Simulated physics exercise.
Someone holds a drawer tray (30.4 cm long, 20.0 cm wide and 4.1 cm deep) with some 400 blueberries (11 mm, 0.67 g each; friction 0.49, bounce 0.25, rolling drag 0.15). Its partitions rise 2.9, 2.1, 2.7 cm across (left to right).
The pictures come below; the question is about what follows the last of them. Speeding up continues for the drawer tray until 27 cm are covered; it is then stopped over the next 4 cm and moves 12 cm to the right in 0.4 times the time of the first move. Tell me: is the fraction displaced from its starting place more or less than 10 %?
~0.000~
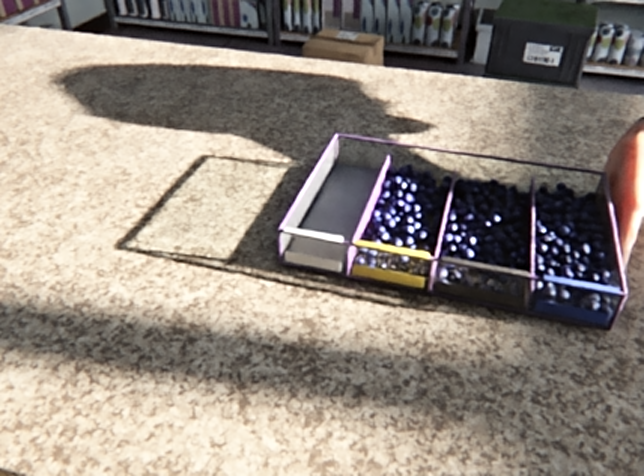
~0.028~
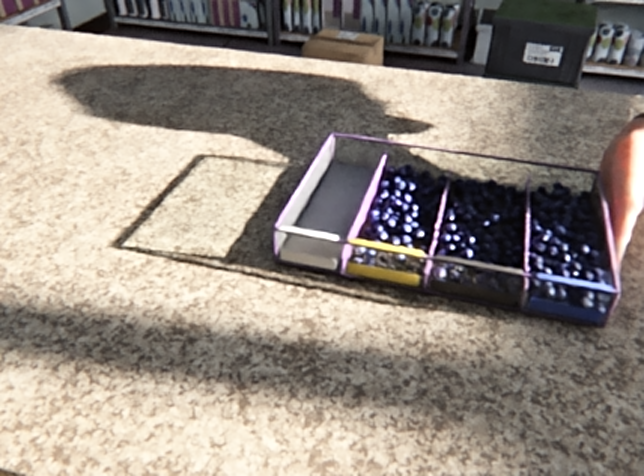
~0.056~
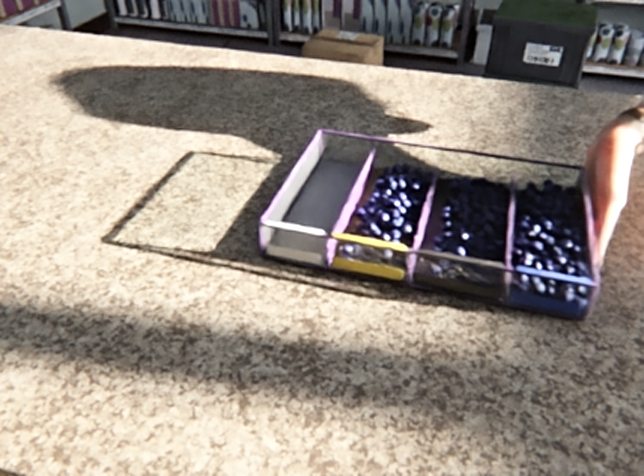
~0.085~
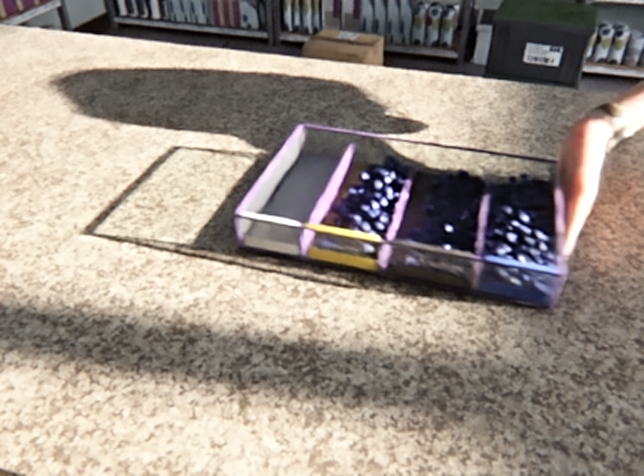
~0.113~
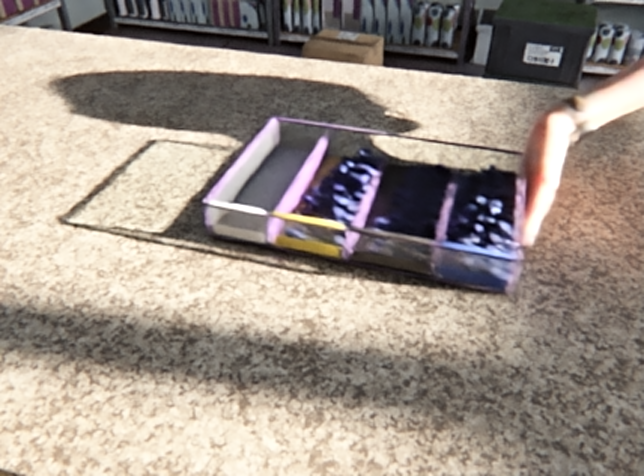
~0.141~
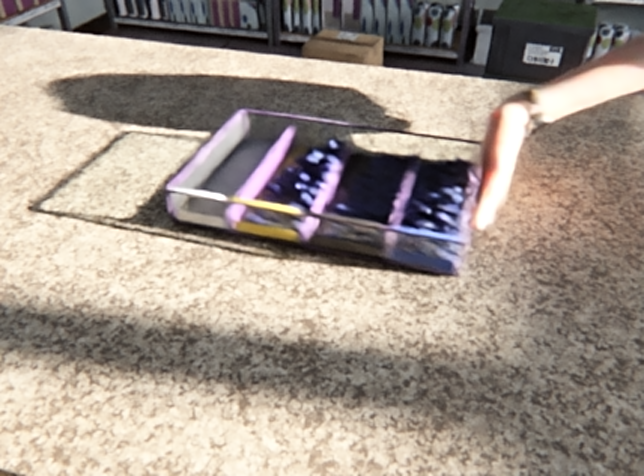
Ten percent is exceeded.
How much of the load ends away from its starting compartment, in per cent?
Around 20%.
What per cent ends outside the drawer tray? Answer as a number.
Around 10 in a hundred.
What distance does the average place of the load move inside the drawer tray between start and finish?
It moves some 0.5 cm.
Then, at 0.24 s, tilt 0 degrees; black 30 %, blue 40 %, yellow 35 %; 0 % away from where they began.
After 0.32 s, tilt 0 degrees; black 25 %, blue 30 %, yellow 35 %, white 5 %, in the air 5 %; 15 % away from where they began.
Then, at 0.40 s, tilt 0 degrees; black 30 %, blue 30 %, yellow 30 %, white 5 %, in the air 5 %; 20 % away from where they began.
After 0.47 s, tilt 0 degrees; black 30 %, blue 30 %, yellow 25 %, outside 5 %, in the air 5 %; 20 % away from where they began.
In the end, at 1.4 s, black 30 %, blue 30 %, yellow 30 %, outside 10 %; 20 % away from where they began.
